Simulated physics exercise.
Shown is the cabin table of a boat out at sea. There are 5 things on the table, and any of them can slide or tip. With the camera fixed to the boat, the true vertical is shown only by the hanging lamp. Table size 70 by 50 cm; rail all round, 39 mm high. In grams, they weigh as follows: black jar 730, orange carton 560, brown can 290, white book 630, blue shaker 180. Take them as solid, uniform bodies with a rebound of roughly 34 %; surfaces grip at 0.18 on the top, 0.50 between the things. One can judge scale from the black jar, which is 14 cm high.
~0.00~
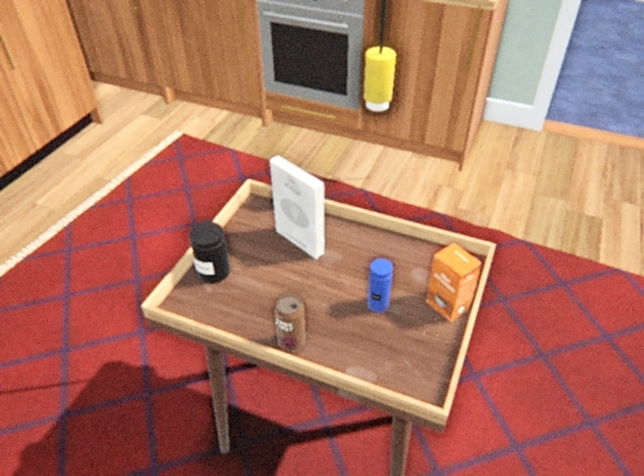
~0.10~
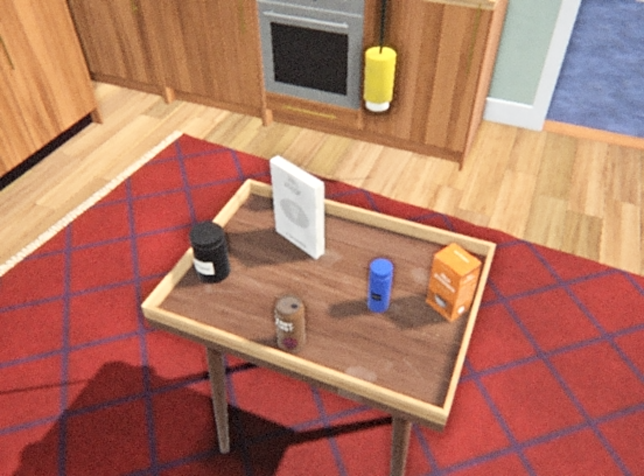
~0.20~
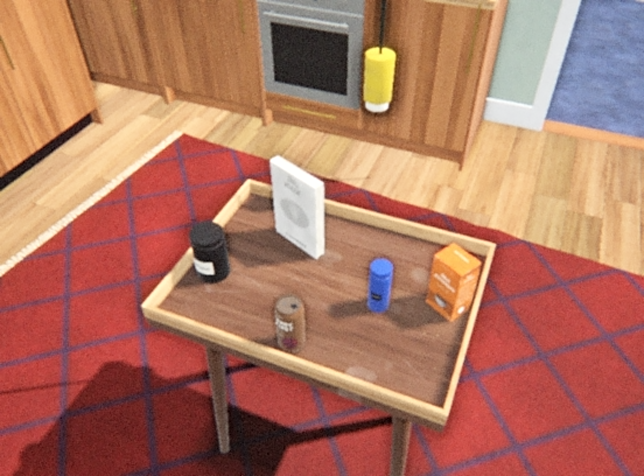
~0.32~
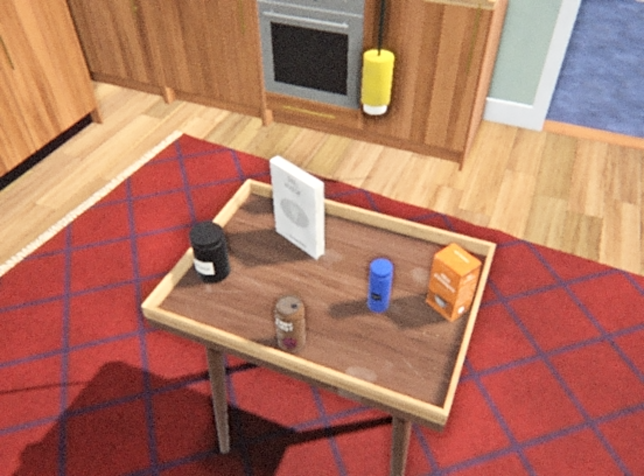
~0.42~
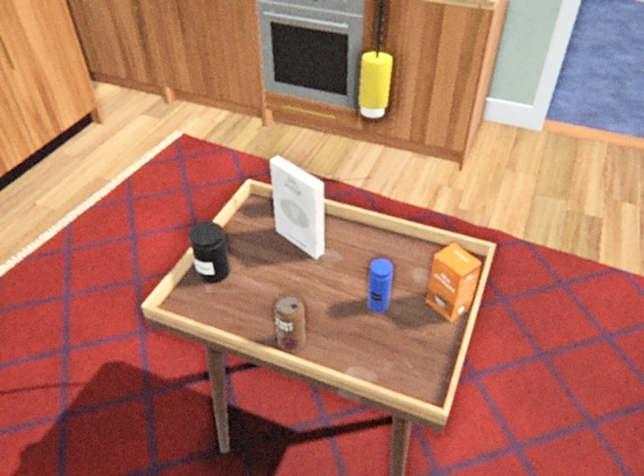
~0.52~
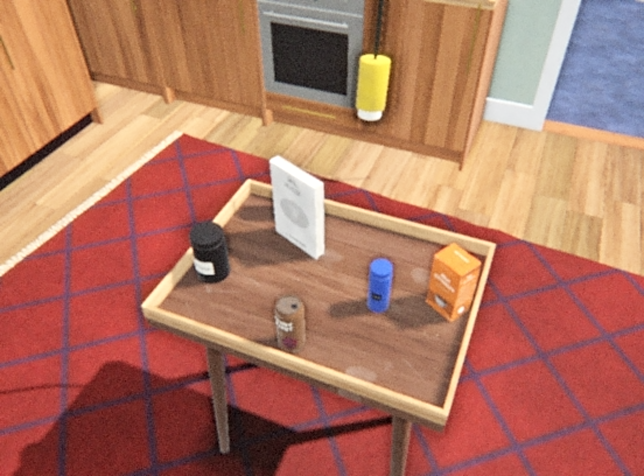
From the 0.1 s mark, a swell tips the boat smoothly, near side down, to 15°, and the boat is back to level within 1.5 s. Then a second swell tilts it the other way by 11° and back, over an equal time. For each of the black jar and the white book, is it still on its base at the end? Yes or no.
Black jar - yes; white book - no.
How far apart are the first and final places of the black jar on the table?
I'd say about 13 cm between start and finish.
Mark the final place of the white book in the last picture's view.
Around pixel (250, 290).
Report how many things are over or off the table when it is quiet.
That makes 1.
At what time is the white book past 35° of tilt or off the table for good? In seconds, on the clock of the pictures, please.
0.9 s or so.
After 0.92 s, floor tilted 15°, near side down; white book tipped 55° from how it sat near (269, 240); black jar slid 3 cm near (204, 261); orange carton slid 3 cm.
After 1.12 s, floor tilted 11°, near side down; white book on its side near (257, 274); black jar slid 14 cm near (171, 289); orange carton slid 9 cm.
After 1.32 s, floor tilted 5°, near side down; white book on its side near (248, 293); black jar slid 14 cm near (174, 290); orange carton slid 15 cm.
At rest (3.6 s), tipped over on the table, white book; not toppled but over 5 cm from the start, black jar, orange carton and blue shaker; brown can in place, give or take 5 cm. Seen from the same camera at the end, black jar near (176, 287), white book near (250, 290).
